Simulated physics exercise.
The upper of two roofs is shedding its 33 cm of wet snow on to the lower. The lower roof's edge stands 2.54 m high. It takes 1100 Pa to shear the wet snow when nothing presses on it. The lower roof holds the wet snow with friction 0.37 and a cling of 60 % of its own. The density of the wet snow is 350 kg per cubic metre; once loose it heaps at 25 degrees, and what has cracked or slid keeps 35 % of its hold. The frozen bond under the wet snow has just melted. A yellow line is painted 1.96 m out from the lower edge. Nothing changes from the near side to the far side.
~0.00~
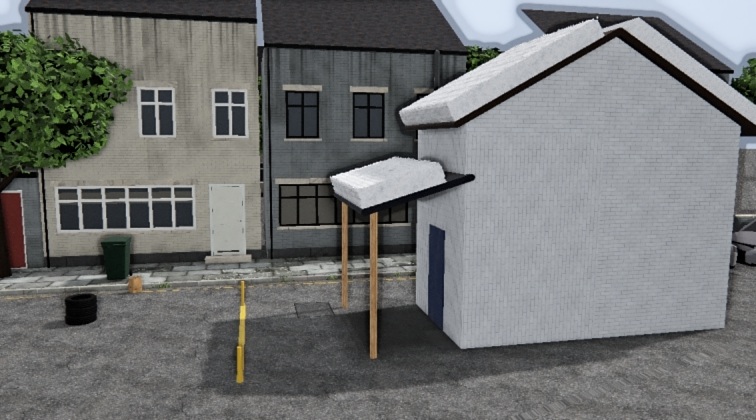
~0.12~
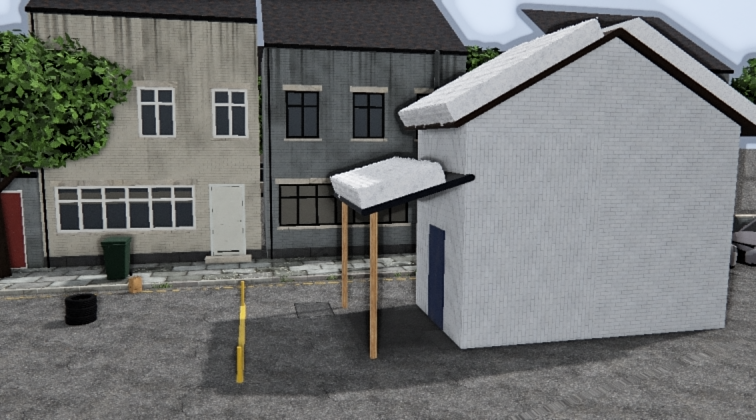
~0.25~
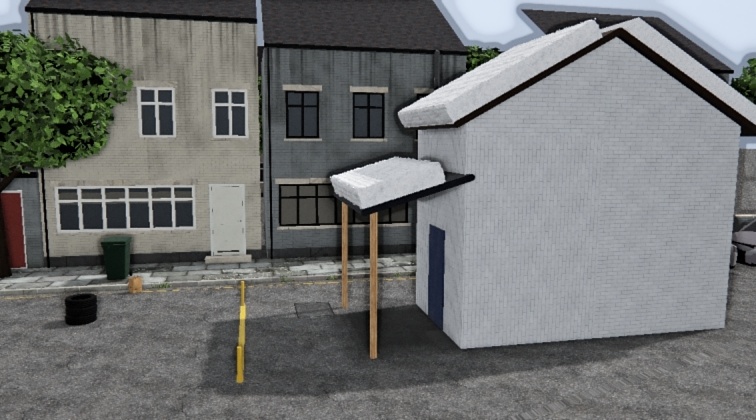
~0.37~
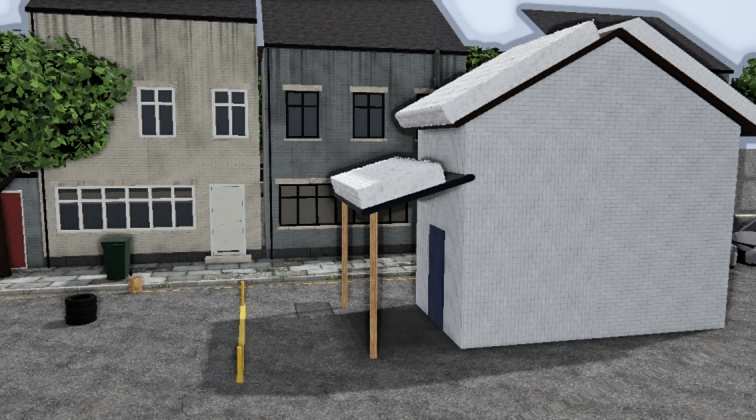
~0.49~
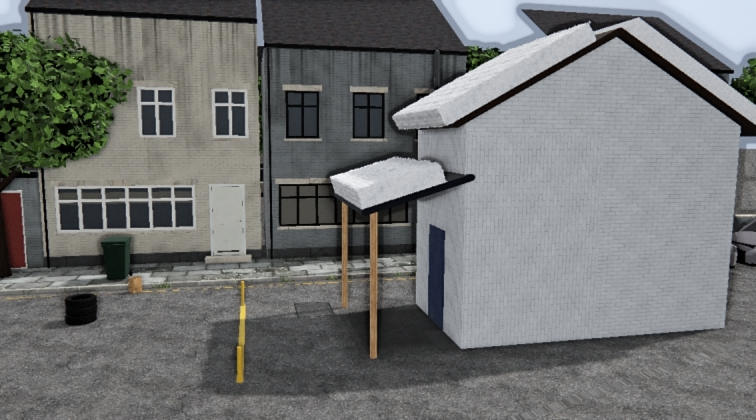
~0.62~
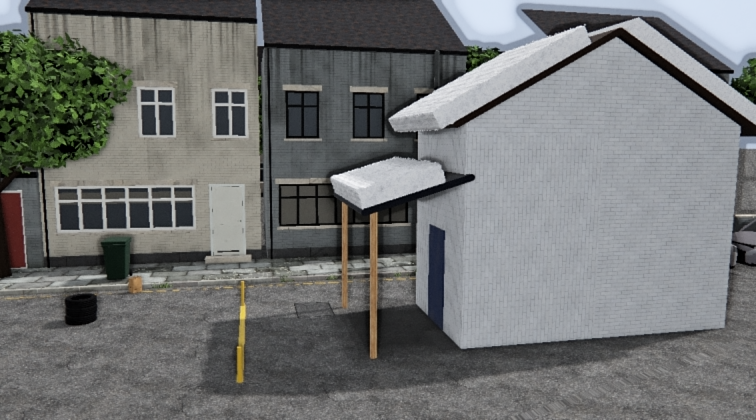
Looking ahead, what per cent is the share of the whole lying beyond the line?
Close to 6 per cent.
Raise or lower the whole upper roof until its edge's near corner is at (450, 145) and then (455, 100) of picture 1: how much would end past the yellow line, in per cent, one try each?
In turn about 1 %, 30 %.
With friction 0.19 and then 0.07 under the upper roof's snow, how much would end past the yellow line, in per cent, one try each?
In that order: 25 %, 35 %.
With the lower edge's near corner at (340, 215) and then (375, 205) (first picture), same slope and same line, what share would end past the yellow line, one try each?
In turn about 5 %, 14 %.
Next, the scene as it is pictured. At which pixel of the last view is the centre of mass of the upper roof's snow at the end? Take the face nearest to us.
At about (301, 337).
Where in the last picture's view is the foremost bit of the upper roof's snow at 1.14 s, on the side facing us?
Near (402, 160).
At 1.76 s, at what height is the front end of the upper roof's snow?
Roughly 2.8 m.
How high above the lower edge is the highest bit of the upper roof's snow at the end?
About 0.9 m.
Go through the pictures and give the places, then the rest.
In the first picture, front end of the wet snow at (453, 104).
In the second picture, front end of the wet snow at (452, 105), its middle shifted 10 mm.
In the third picture, front end of the wet snow at (451, 106), its middle shifted 4.0 cm, 1 % of it past the upper edge, in one piece.
In the fourth picture, front end of the wet snow at (448, 107), its middle shifted 9.1 cm, 3 % of it past the upper edge, in one piece.
In the fifth picture, front end of the wet snow at (444, 122), its middle shifted 17 cm, 5 % of it past the upper edge, in one piece.
In the sixth picture, front end of the wet snow at (439, 108), its middle shifted 27 cm, 9 % of it past the upper edge, in one piece.
By 1.14 s, none is below the lower edge and 0 % is past the line.
By 1.76 s, none is below the lower edge and 0 % is past the line.
By 2.38 s, 20 % is below the lower edge and 0 % is past the line.
By 3.00 s, 55 % is below the lower edge and 5 % is past the line.
By 6.00 s, at the end, 74 % is below the lower edge and 6 % is past the line.
